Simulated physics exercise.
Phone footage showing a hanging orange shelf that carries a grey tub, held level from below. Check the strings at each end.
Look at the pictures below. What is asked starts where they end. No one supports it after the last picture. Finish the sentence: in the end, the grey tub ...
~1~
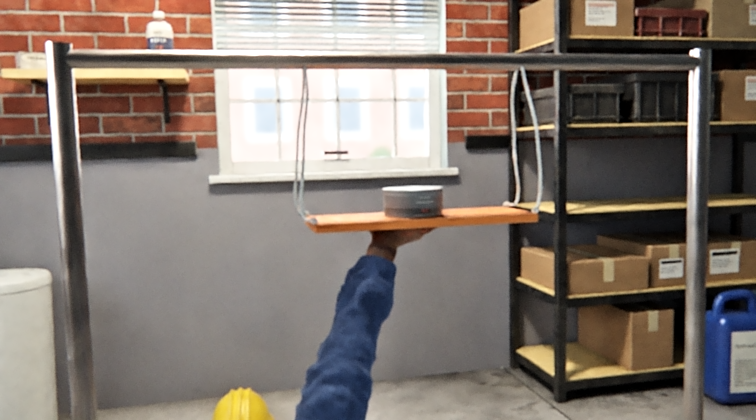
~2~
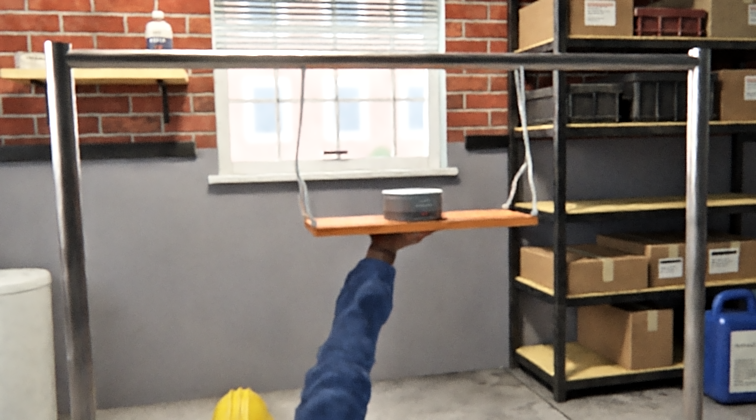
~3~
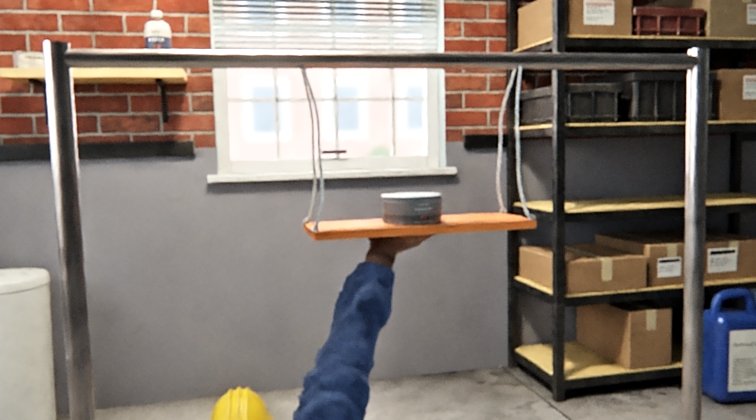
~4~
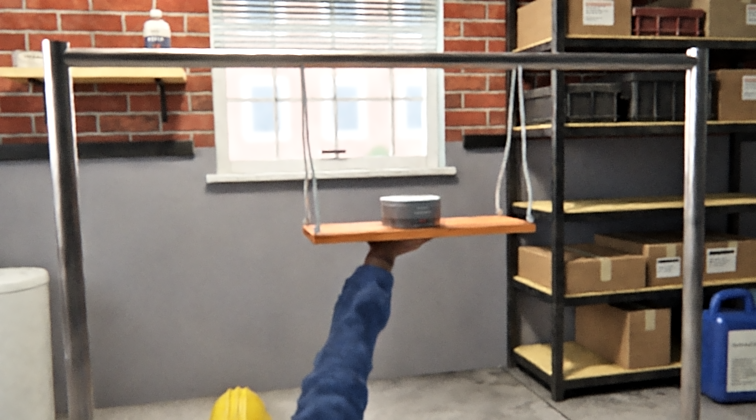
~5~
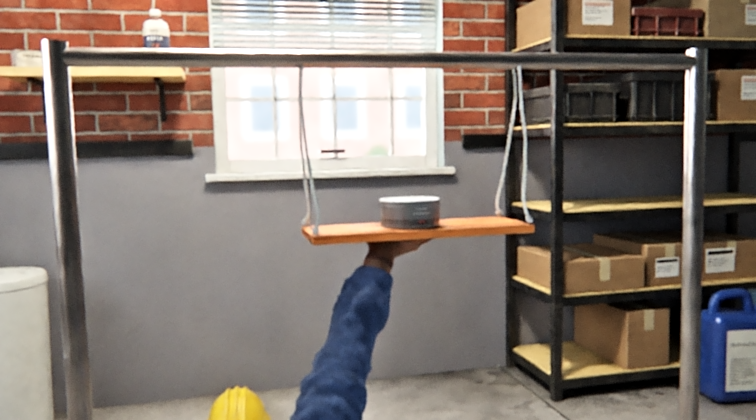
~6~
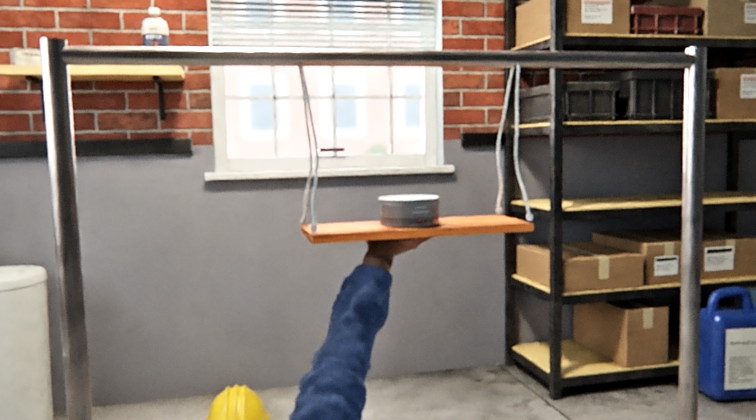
In the end, the grey tub is still sitting there.
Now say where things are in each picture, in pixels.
In the first picture, grey tub (413, 202); orange shelf (431, 223).
In the second picture, grey tub (413, 205).
In the third picture, grey tub (412, 208).
In the fourth picture, grey tub (411, 211); orange shelf (429, 233).
In the fifth picture, grey tub (410, 212).
In the sixth picture, grey tub (409, 211); orange shelf (428, 233); left strings almost straight; right strings almost straight.
Then, 0.26 s later than the last view, board level; tub on the board near (409, 212).
Then, 0.62 s later than the last view, board level; tub on the board near (409, 213).
Finally, board level; tub on the board near (409, 213). The grey tub stays on the board.
